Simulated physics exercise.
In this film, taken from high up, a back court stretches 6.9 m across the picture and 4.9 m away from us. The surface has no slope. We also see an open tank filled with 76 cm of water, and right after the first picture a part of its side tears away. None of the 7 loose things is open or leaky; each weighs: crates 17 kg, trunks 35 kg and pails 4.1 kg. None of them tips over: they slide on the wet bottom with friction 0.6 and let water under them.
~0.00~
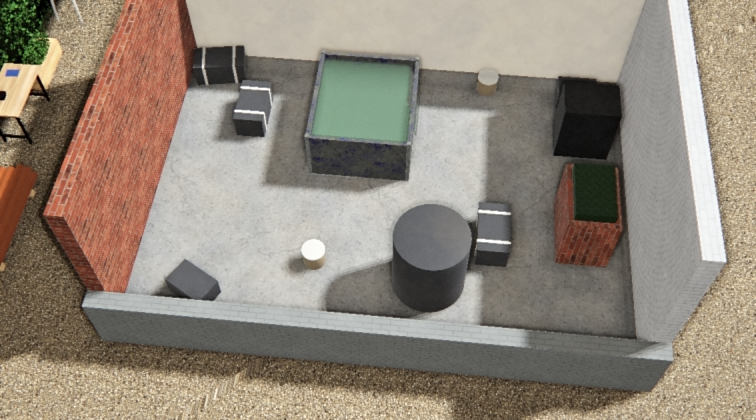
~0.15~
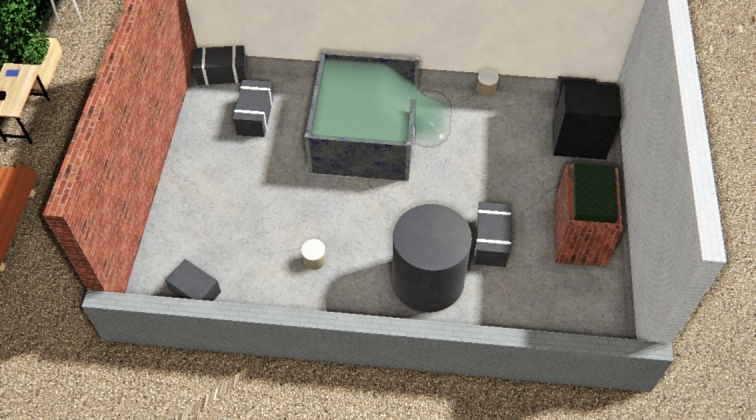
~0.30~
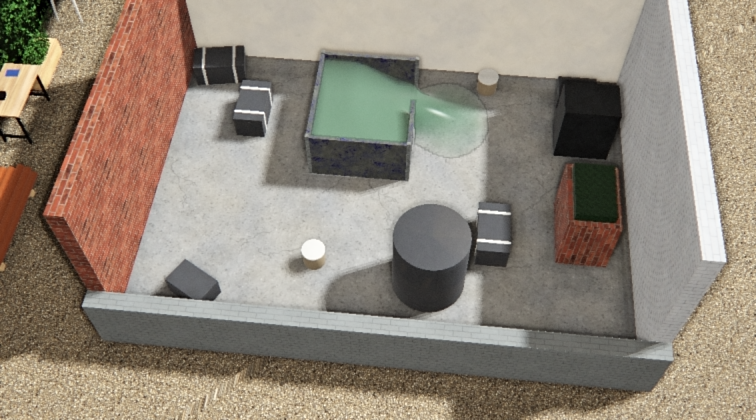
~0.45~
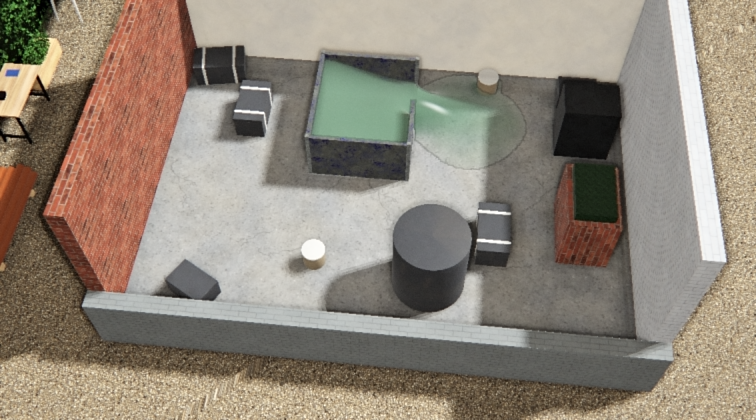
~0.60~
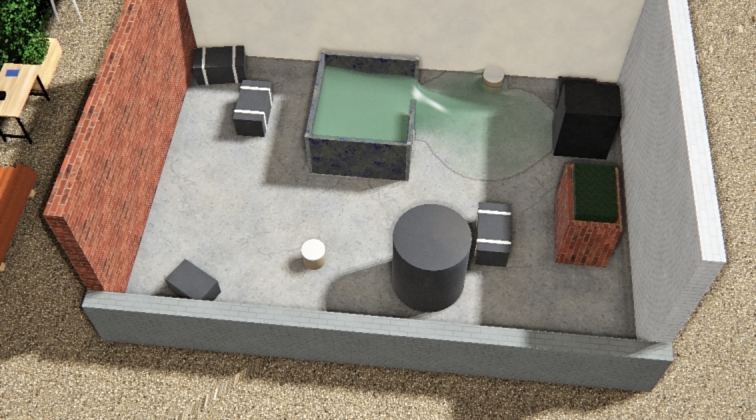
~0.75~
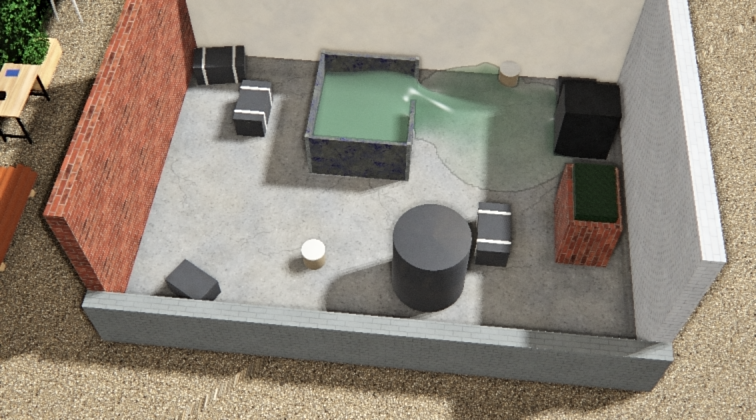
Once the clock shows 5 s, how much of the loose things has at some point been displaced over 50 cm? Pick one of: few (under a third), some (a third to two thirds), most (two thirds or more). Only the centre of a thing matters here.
Few.
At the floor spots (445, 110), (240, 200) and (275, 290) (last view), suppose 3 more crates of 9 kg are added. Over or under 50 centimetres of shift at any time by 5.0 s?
One after another they come out above it, inside the limit, inside the limit.
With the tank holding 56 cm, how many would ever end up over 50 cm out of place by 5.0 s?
I count 2 of them in that case.
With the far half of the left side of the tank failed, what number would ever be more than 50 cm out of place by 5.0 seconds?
The count would be 4.
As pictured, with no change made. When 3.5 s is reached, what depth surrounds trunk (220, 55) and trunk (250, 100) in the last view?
I'd put it at 0 cm and 0 cm respectively.
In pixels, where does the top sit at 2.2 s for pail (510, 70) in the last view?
(590, 63), roughly.
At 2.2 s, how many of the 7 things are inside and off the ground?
The count is 2.
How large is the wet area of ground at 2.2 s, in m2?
Around 11.5 m2 of it.
After 1.1 s 1 of 7 are over 50 cm from their spots; 1 afloat.
After 2.2 s 1 of 7 are over 50 cm from their spots; 2 afloat.
After 3.5 s 2 of 7 are over 50 cm from their spots; 2 afloat.
After 5.0 s 2 of 7 are over 50 cm from their spots, and 2 have been at some point; 2 afloat.
